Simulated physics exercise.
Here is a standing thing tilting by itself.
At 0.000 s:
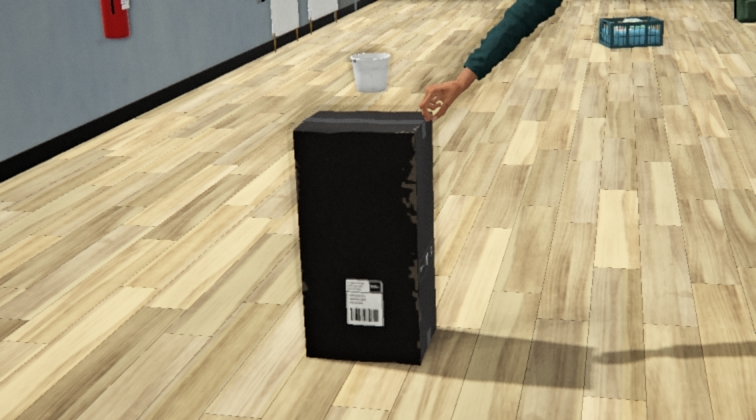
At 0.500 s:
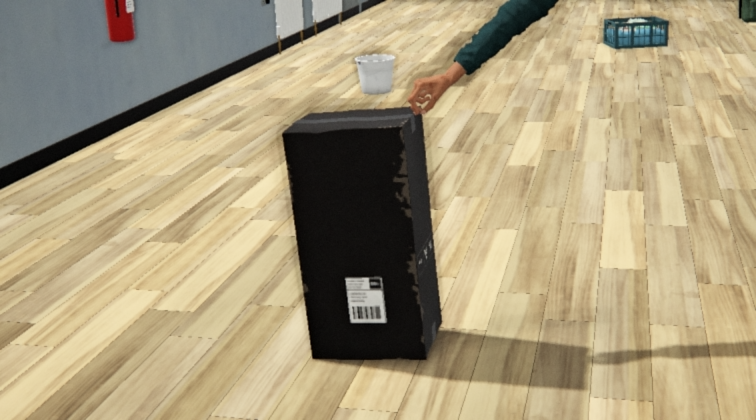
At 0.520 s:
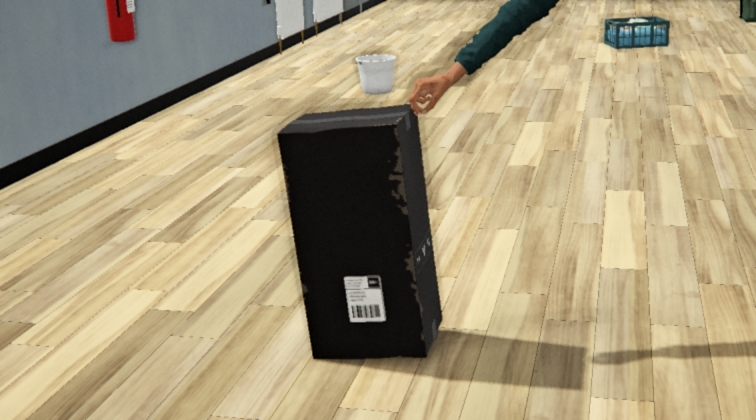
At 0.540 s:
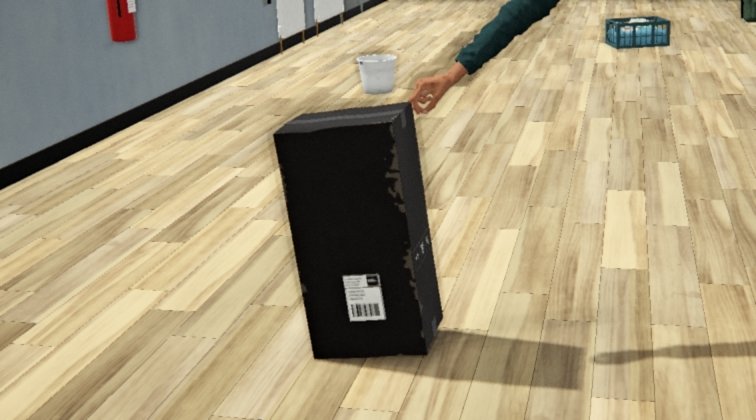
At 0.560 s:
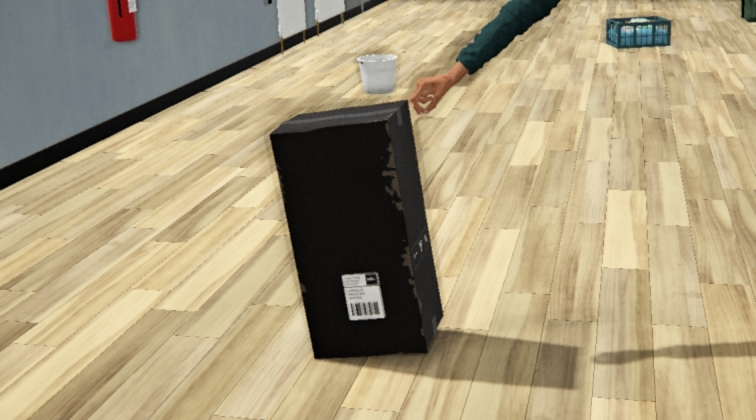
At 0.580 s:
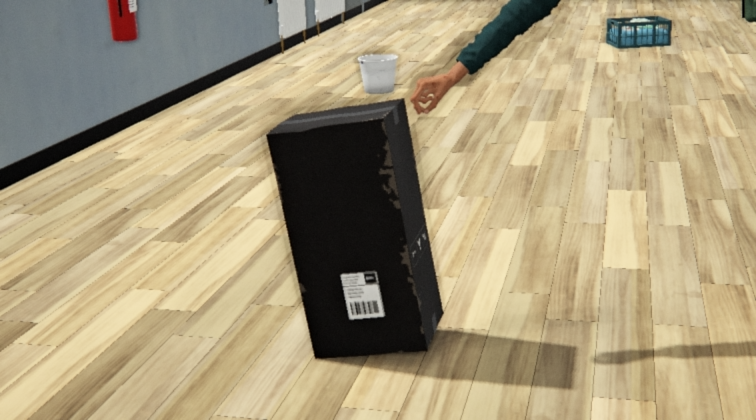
We see a tall black parcel standing upright on a wooden floor, with a hand at its top right edge. The parcel tilts slightly to the left, then leans gradually further while the hand stays nearly still beside it.
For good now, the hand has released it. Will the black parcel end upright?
Well, the black parcel simply comes back to standing.
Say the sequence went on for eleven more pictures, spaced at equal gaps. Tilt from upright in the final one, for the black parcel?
The tilt from upright would be 10°.
After 0.88 s, black parcel 6° off upright near (363, 231).
After 1.02 s, black parcel 3° off upright near (383, 234).
After 1.30 s, black parcel upright near (374, 235).
At rest (2.0 s), the black parcel settles on its feet, near (377, 237).
